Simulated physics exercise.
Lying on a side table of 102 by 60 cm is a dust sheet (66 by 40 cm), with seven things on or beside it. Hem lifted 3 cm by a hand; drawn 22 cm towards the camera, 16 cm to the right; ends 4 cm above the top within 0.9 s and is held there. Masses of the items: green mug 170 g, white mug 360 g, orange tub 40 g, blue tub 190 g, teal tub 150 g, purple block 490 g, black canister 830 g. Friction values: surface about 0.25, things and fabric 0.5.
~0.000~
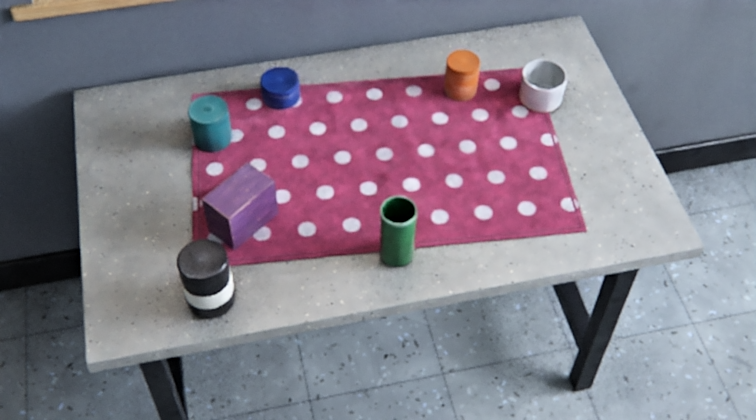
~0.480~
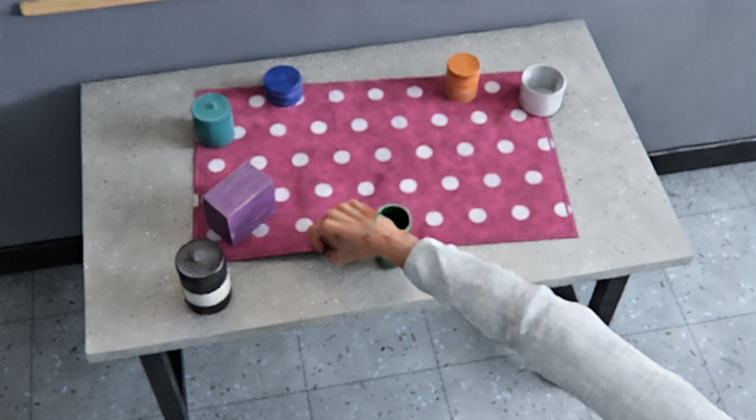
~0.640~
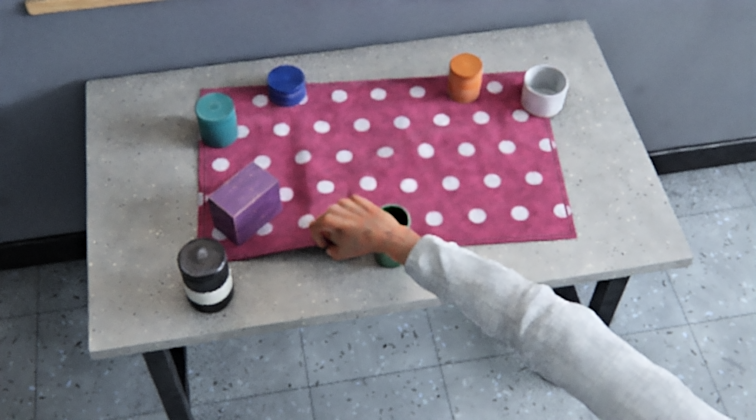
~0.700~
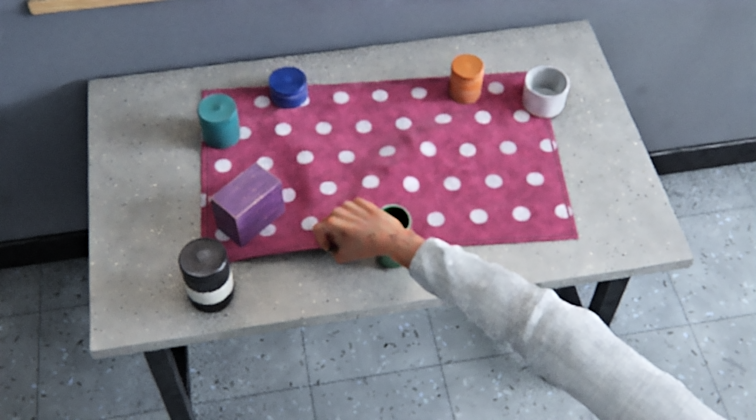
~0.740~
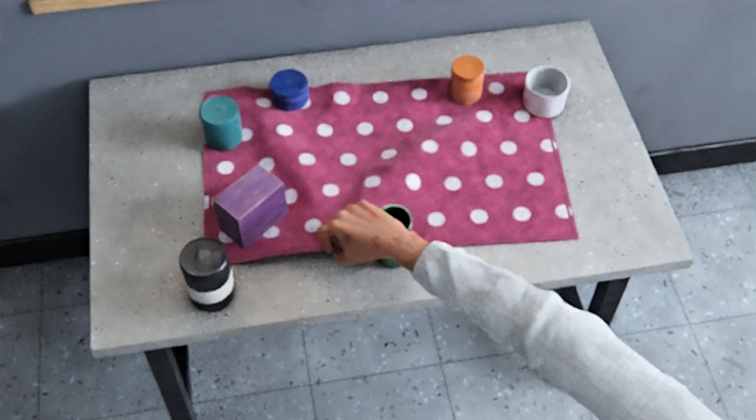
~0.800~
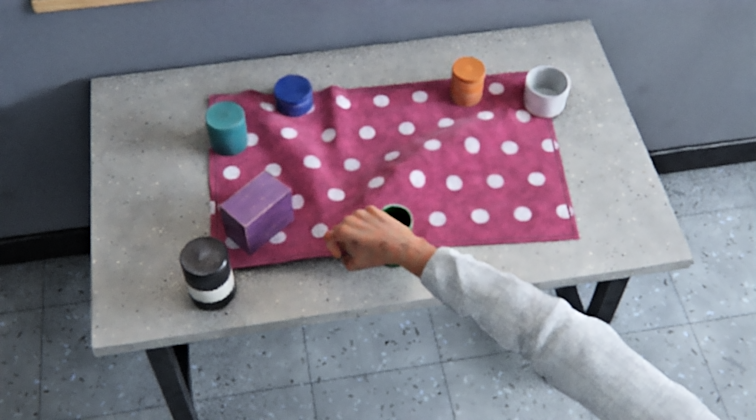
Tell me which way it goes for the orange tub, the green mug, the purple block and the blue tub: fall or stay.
Here it is: The orange tub will stay, the green mug will fall, the purple block will fall, the blue tub will stay.
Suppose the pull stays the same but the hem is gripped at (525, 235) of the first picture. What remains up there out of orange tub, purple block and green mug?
Log - orange tub: Still on top; purple block: Still on top; green mug: Off the top.
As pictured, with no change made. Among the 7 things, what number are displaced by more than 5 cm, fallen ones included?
The answer is 6 of them.
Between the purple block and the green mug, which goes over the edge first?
First: Green.
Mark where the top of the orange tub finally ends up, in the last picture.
(466, 115).
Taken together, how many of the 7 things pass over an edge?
Count recorded: 2.
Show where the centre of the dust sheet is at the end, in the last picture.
I'd say it sits around (433, 241) in the last picture.
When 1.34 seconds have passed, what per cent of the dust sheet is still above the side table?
About 85 per cent.
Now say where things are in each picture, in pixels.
The first picture shows shows, orange tub (463, 61); green mug (399, 210); purple block (238, 190); blue tub (280, 79); dust sheet corners (587, 231).
The second picture shows shows, green mug (393, 216); dust sheet corners (578, 237); grip (324, 250).
The third picture shows shows, purple block (243, 188); dust sheet corners (201, 90) (577, 238); grip (325, 245).
The fourth picture shows shows, blue tub (288, 80); dust sheet corners (203, 91) (579, 239); grip (329, 248).
The fifth picture shows shows, teal tub (219, 110); blue tub (289, 82); purple block (249, 192); dust sheet corners (205, 92) (579, 239); grip (333, 250).
The sixth picture shows shows, orange tub (469, 68); green mug (395, 217); purple block (255, 198); blue tub (293, 88); dust sheet corners (210, 96) (579, 239); grip (340, 255).
At 1.0 s, 100 % of the dust sheet is still over the top; blue tub 10 cm off its start, purple block 10 cm off its start, green mug 4 cm off its start.
At 1.2 s, 95 % of the dust sheet is still over the top; blue tub 18 cm off its start, purple block lifted 9 cm, green mug 15 cm off its start.
At 1.3 s, 85 % of the dust sheet is still over the top; green mug over the edge, blue tub 24 cm off its start at (338, 167), purple block lifted 27 cm.
At 1.5 s, 80 % of the dust sheet is still over the top; green mug over the edge, blue tub 27 cm off its start, purple block lifted 13 cm.
At 3.1 s, 80 % of the dust sheet is still over the top; purple block over the edge, green mug over the edge, blue tub 27 cm off its start at (344, 180), orange tub 13 cm off its start at (466, 115).
